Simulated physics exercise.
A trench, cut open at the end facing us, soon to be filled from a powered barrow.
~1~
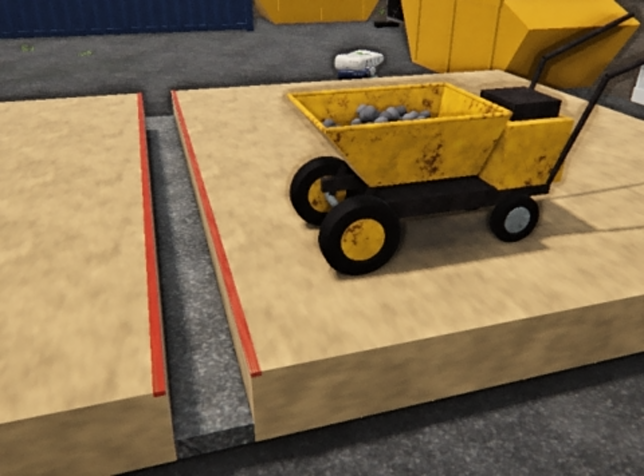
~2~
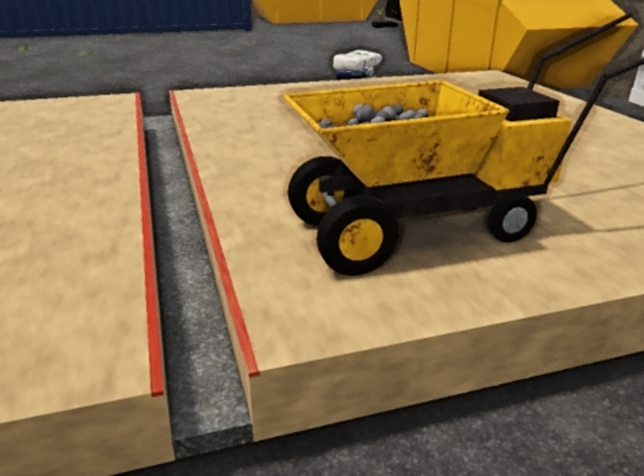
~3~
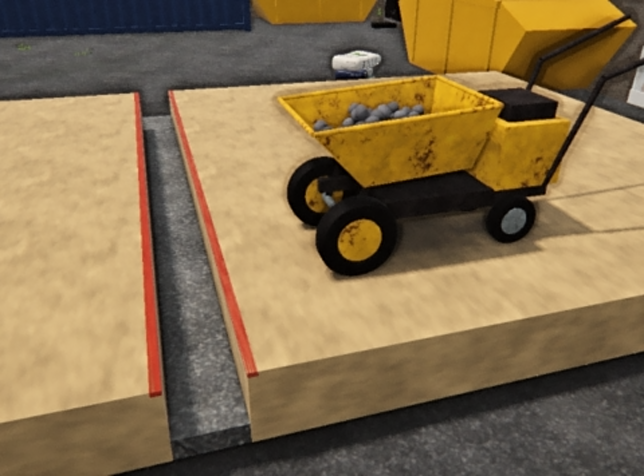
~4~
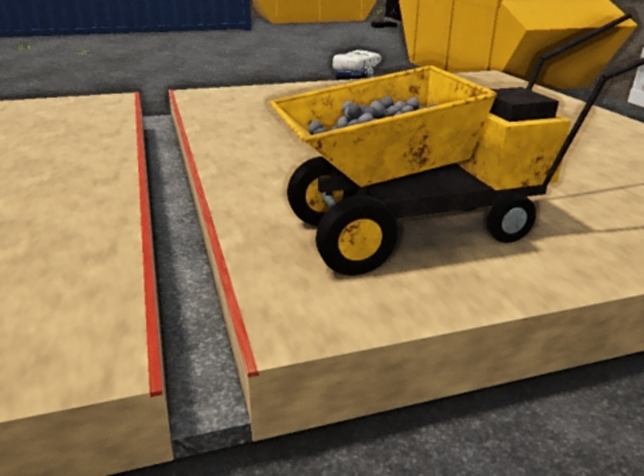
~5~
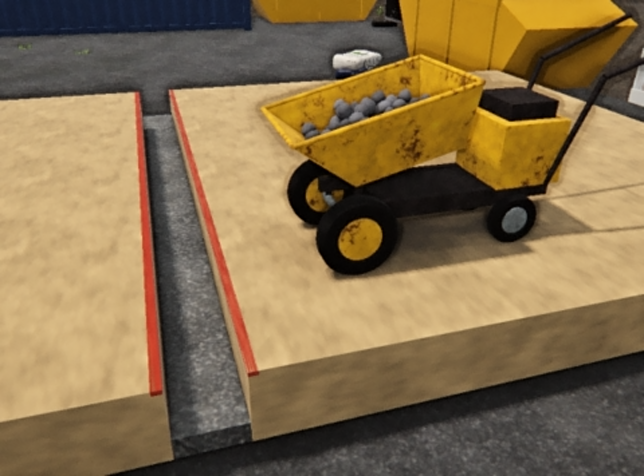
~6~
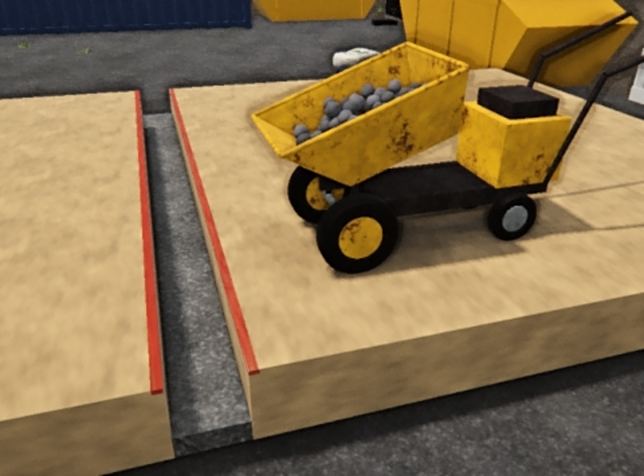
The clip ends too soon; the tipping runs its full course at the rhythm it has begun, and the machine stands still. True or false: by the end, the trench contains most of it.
True.
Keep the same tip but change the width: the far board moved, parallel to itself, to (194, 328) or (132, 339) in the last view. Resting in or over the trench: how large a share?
Estimated share: Try 1 approx. 60 in a hundred, try 2 approx. 100 in a hundred.
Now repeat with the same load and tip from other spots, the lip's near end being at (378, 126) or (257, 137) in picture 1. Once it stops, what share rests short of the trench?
That would be roughly 50 in a hundred and then roughly 0 in a hundred.
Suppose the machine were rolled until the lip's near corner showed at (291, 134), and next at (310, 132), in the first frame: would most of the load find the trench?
The bulk, then the bulk.
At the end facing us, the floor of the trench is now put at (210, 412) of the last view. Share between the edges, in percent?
The share would be close to 90 percent.
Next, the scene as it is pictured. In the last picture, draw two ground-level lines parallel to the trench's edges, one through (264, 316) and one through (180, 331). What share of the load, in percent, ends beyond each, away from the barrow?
About 100 percent, then about 30 percent.
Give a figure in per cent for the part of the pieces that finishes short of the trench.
That share is about 0 percent.
Soon, skip tipped steeply; all in the skip.
A while on, skip tipped right over; most in the skip; a stray few short of the trench; a small part in or heaped over the trench; a stray few falling.
Towards the end, skip tipped right over; a small part in the skip; a stray few short of the trench; most in or heaped over the trench; a stray few beyond it.
Finally, skip tipped right over; nearly all in or heaped over the trench; a stray few beyond it.
